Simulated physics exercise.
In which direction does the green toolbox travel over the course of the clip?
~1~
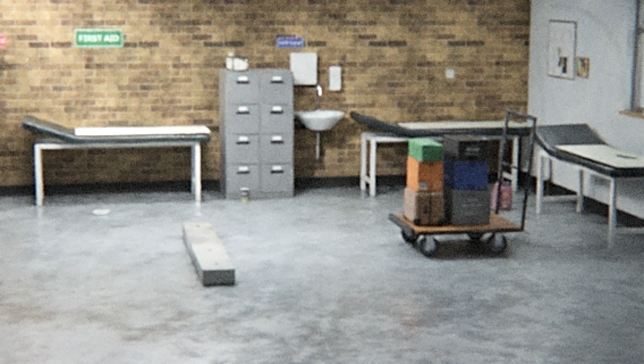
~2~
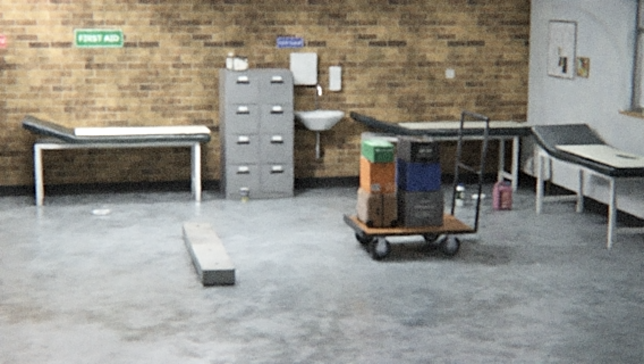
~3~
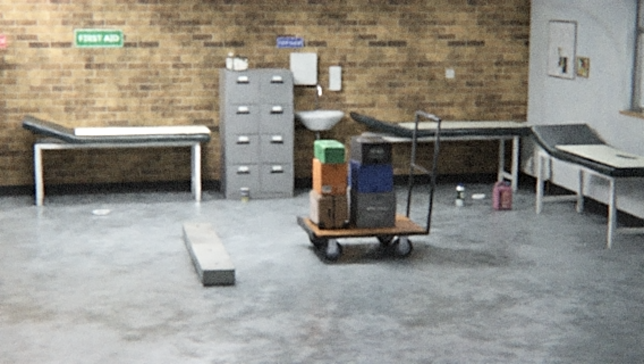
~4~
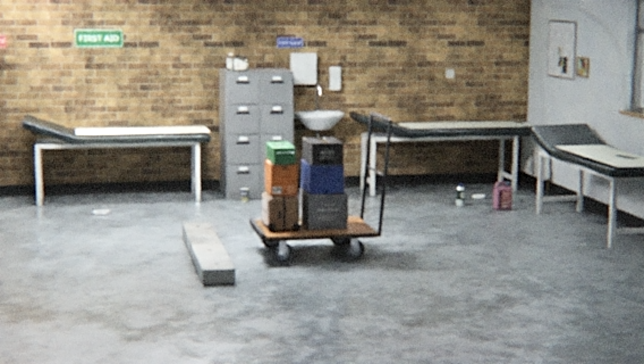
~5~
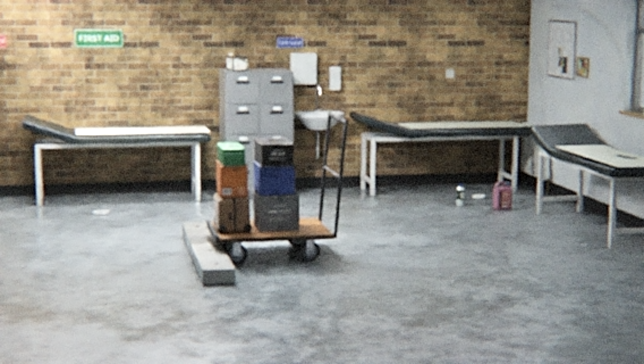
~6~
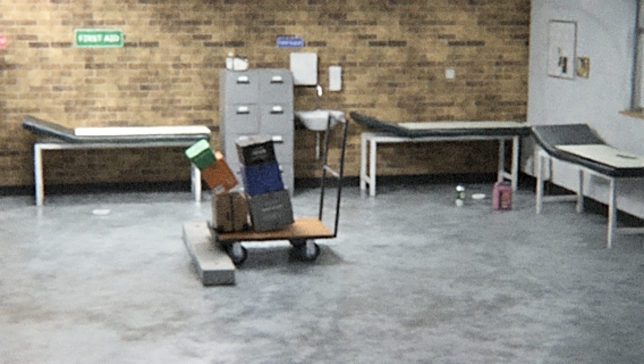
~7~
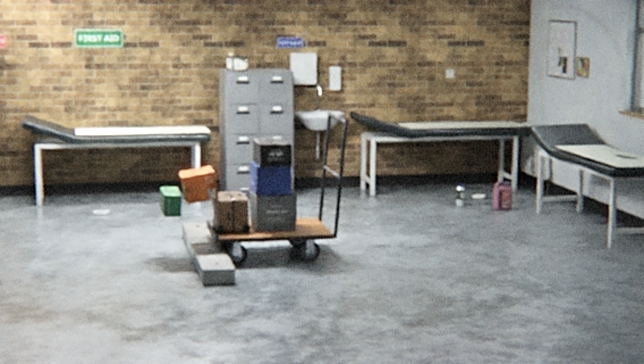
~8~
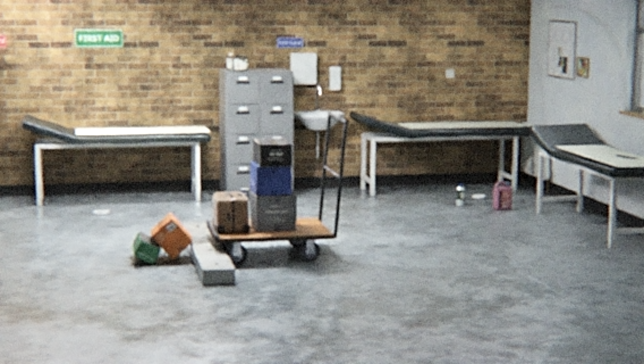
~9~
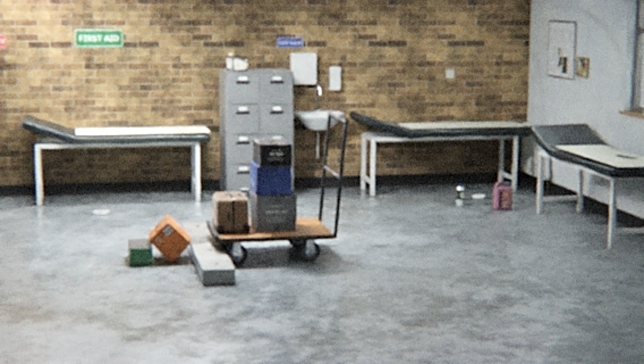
The green toolbox travels to the left, first riding on the trolley and then tumbling off its front onto the floor.
The footage shows a loaded trolley rolling left across a first aid room until it stops at a low kerb. Its stacked boxes tilt, and the green toolbox and orange parcel tumble over the front, ending on the floor while the other items remain aboard.
